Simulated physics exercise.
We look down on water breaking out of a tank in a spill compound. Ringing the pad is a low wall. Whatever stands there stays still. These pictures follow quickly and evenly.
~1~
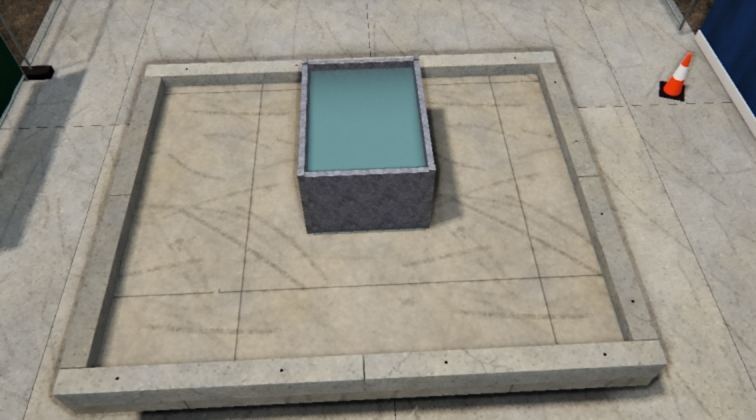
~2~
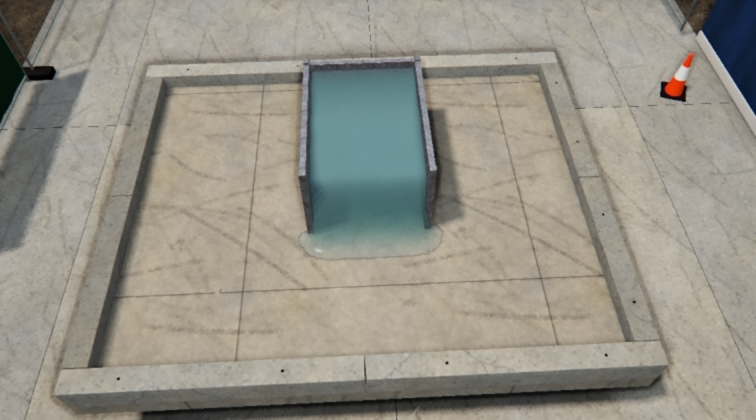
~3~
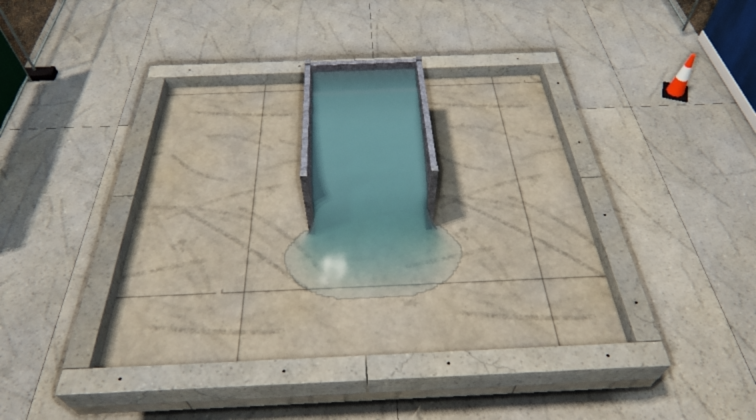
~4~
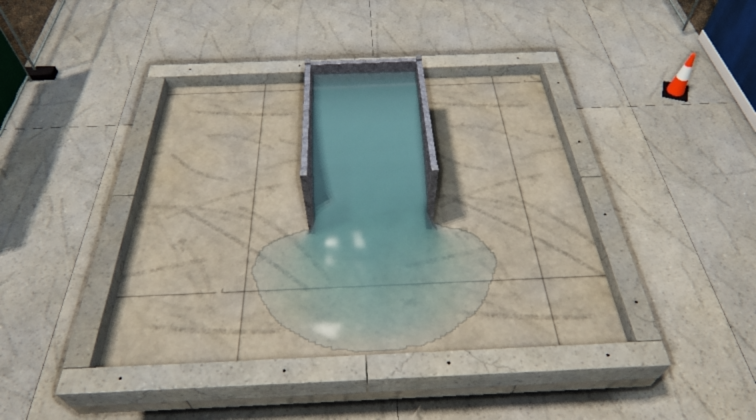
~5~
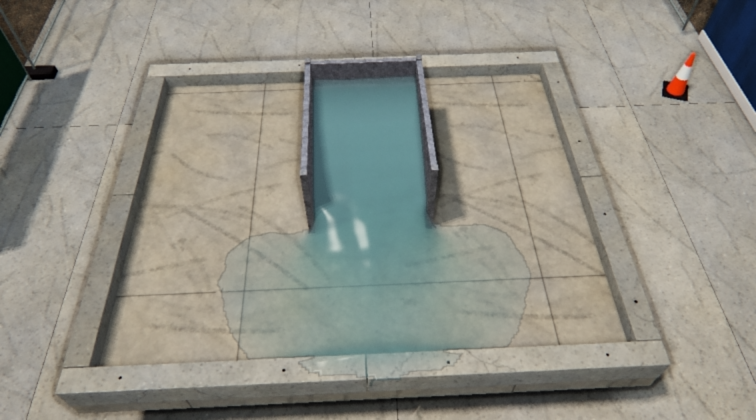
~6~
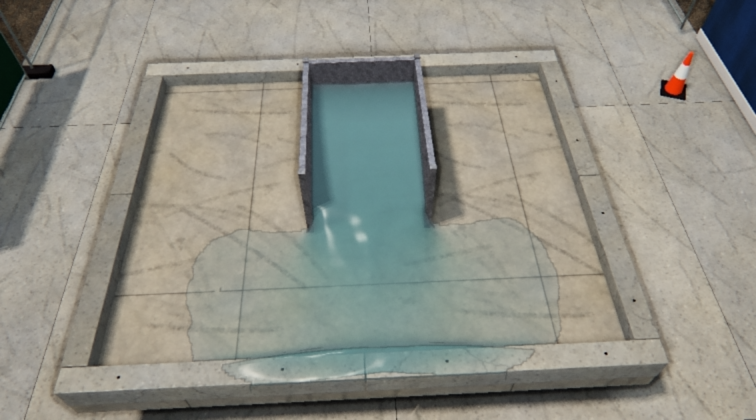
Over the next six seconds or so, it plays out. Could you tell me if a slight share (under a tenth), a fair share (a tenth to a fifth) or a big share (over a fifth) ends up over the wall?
A big share ends up over the wall.
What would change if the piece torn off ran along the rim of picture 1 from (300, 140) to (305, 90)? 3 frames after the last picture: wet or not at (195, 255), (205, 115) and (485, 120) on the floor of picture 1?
Soaked, soaked, spared.
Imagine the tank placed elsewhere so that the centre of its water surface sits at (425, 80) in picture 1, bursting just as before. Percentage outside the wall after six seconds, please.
24 per cent.
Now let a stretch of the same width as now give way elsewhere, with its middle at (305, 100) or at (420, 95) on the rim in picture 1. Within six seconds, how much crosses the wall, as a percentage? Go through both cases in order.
About 24% and then about 28%.
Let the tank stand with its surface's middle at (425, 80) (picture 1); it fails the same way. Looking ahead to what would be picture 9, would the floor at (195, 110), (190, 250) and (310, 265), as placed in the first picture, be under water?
Untouched, untouched, soaked.
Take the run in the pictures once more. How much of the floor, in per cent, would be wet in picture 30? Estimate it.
I'd say 90 per cent.
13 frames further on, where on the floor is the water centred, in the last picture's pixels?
My pick is pixel (366, 262).
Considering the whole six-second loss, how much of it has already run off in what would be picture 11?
Close to 35 per cent, I'd say.
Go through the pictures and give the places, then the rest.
The open tank at (364, 117) is whole and still, in the first frame.
Water pours out at (369, 212) and has run to (435, 231), in the second frame.
The front is at (452, 259), out from the gap at (370, 213), in the third frame.
The front is at (425, 334), out from the gap at (370, 215), in the fourth frame.
Water pours out at (370, 215) and has run to a hidden place, in the fifth frame.
Water pours out at (369, 215) and has run to a hidden place, in the sixth frame.
A moment on, water covers 30 % of the floor; the low wall has let 5 % over.
Next, water covers 35 % of the floor; the low wall has let 11 % over.
Then, water covers 50 % of the floor; the low wall has let 28 % over.
Later, water covers 75 % of the floor; the low wall has let 31 % over.
In the end, water covers 80 % of the floor; the low wall has let 31 % over.
